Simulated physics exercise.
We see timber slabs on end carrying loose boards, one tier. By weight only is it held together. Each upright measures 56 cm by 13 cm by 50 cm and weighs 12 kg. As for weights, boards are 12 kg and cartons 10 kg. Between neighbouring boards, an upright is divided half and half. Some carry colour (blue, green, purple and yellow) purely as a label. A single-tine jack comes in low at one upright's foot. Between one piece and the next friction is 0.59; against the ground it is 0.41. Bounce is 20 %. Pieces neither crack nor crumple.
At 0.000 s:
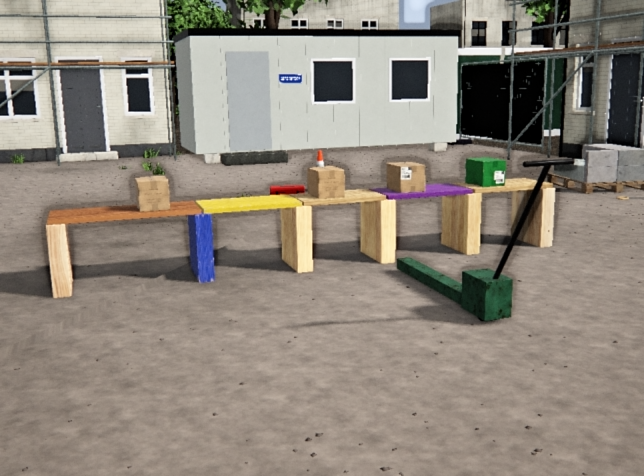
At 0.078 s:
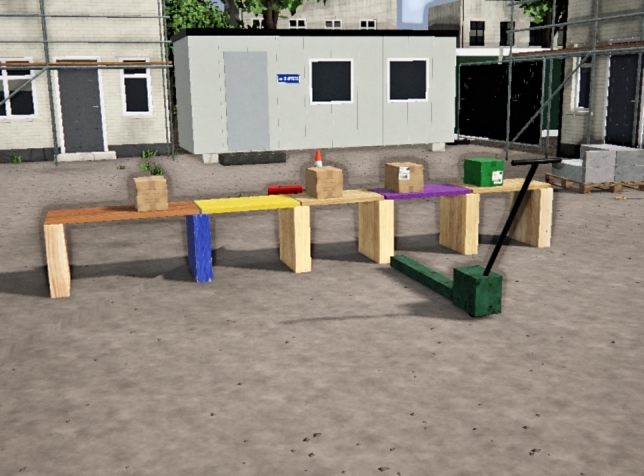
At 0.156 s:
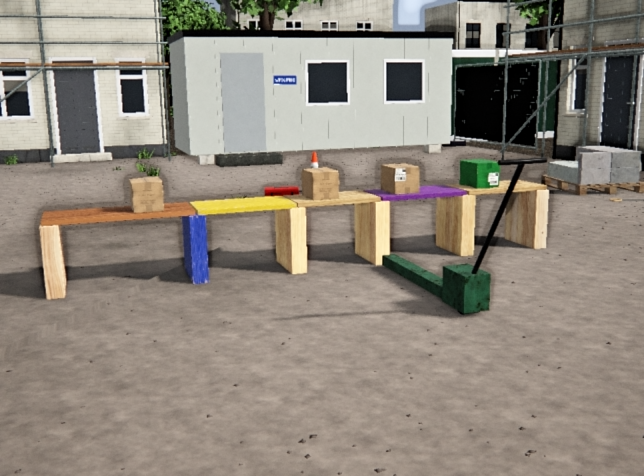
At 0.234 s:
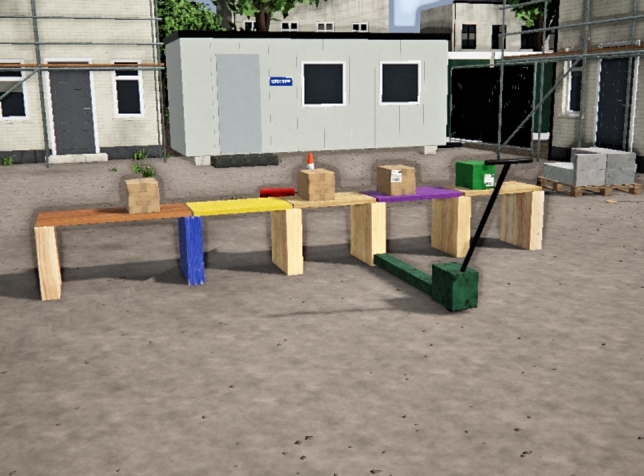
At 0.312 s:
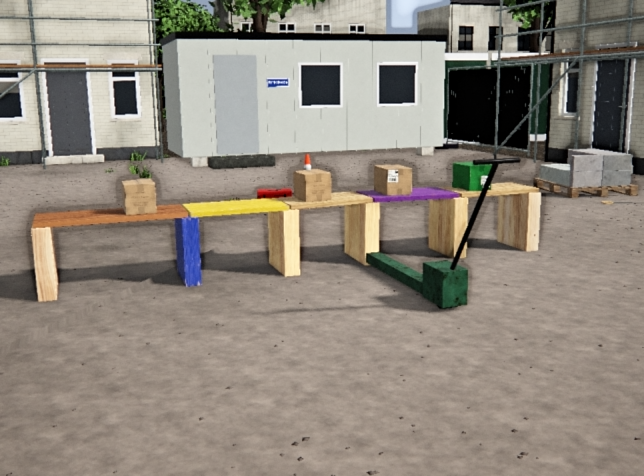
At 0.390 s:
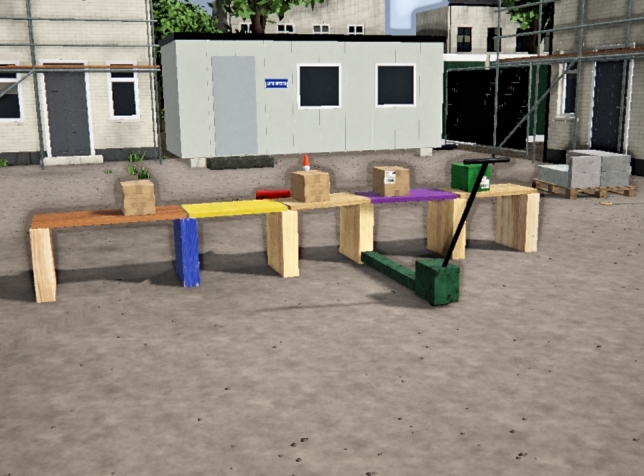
At first, a green jack with a black handle sits just in front of a row of wooden uprights carrying boards and boxes, including yellow and purple boards. It slides low toward an upright's foot beneath the purple board, then pushes in slightly as the boards above stay up, barely shifting.
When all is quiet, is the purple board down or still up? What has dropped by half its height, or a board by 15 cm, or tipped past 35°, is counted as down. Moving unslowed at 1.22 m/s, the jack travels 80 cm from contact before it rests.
Judged by the rule, the board is down.
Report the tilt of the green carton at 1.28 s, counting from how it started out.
My estimate is close to 0°.
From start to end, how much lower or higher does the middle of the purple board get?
Its middle finishes around 25 cm lower.
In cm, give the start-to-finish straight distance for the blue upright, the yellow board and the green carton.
Blue 0, yellow 0, green 0.
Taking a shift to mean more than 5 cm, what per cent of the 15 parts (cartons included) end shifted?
Answer: 35 %.
After 0.60 s, none of the 15 pieces down, 8 disturbed; purple board shifted 11 cm.
After 0.90 s, 1 of the 15 pieces down; purple board leaning 25°, 15 cm lower; blue upright leaning 4°.
After 1.28 s, 4 of the 15 pieces down; purple board leaning 51°, 25 cm lower.
At rest (2.1 s), 4 of the 15 pieces down; purple board leaning 48°, 26 cm lower; yellow board shifted 20 mm; blue upright unmoved. As the last picture would show them, middles, purple board near (401, 219), yellow board near (231, 208).
